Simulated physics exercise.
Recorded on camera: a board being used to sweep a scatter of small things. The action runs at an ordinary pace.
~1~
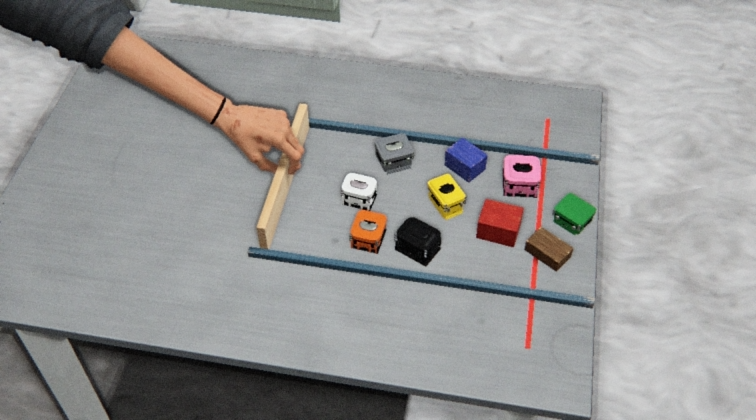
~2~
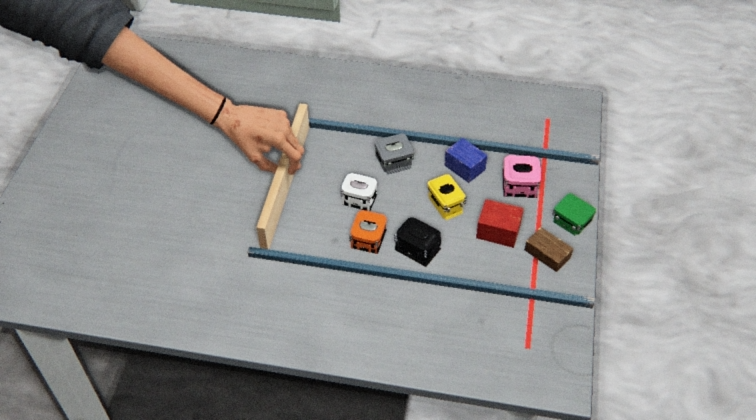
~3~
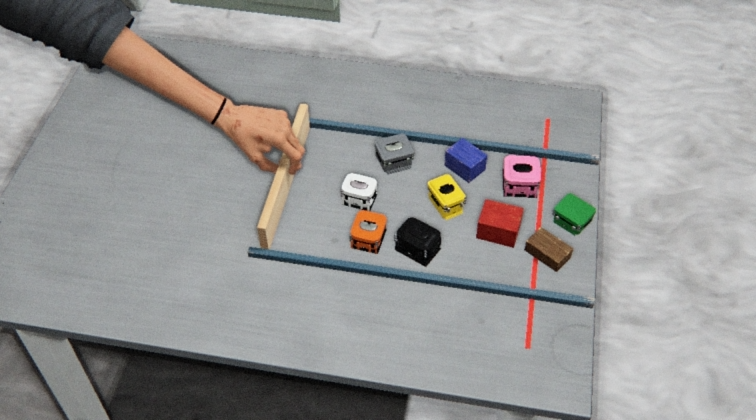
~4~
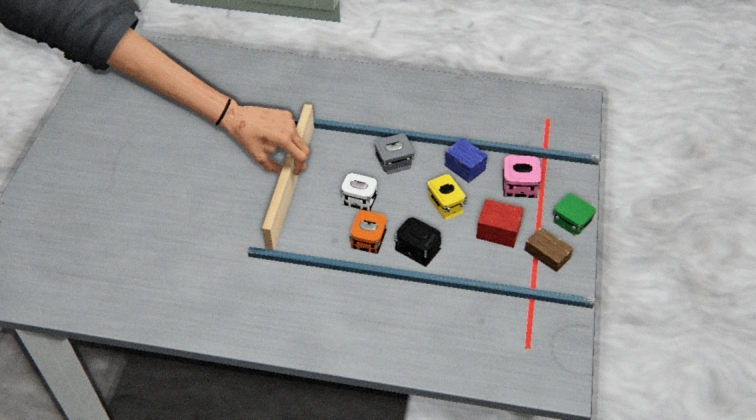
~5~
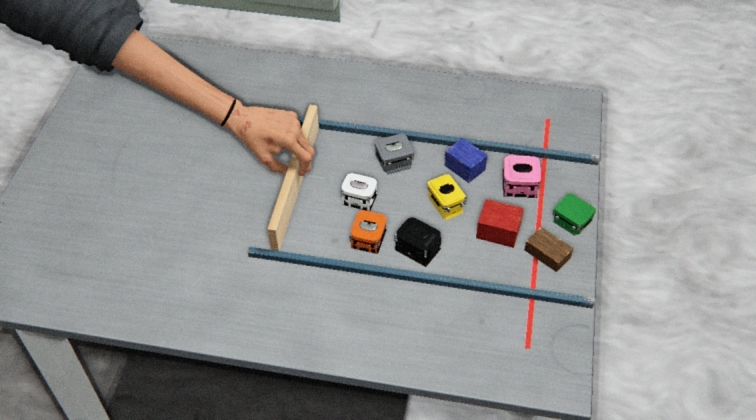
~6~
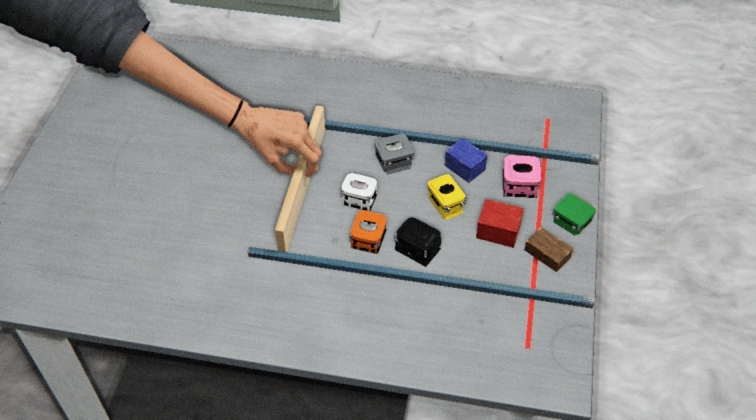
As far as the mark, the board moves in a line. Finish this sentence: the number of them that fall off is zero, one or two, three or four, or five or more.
The number of them that fall off is three or four.
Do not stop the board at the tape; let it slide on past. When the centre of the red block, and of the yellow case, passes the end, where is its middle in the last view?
I reckon its middle sits around (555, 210) and then around (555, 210).
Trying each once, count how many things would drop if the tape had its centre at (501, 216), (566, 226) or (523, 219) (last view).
The counts would be 0, 7 and 1.
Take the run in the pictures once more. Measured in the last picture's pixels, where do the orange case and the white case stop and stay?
In the last picture, roughly (551, 258) and (556, 217).
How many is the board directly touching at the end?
Total: 3.
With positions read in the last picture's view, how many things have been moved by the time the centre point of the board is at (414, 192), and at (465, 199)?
That makes 6 at the first spot and 9 at the second.
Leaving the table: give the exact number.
The total comes to 3.
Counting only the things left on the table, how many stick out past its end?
You'd get 4.
Early on, none off yet; green case at rest near (574, 215); brown block at rest near (549, 249); pink case at rest near (521, 176).
Finally, the number that fall off is three or four; lost, pink case, brown block and green case.
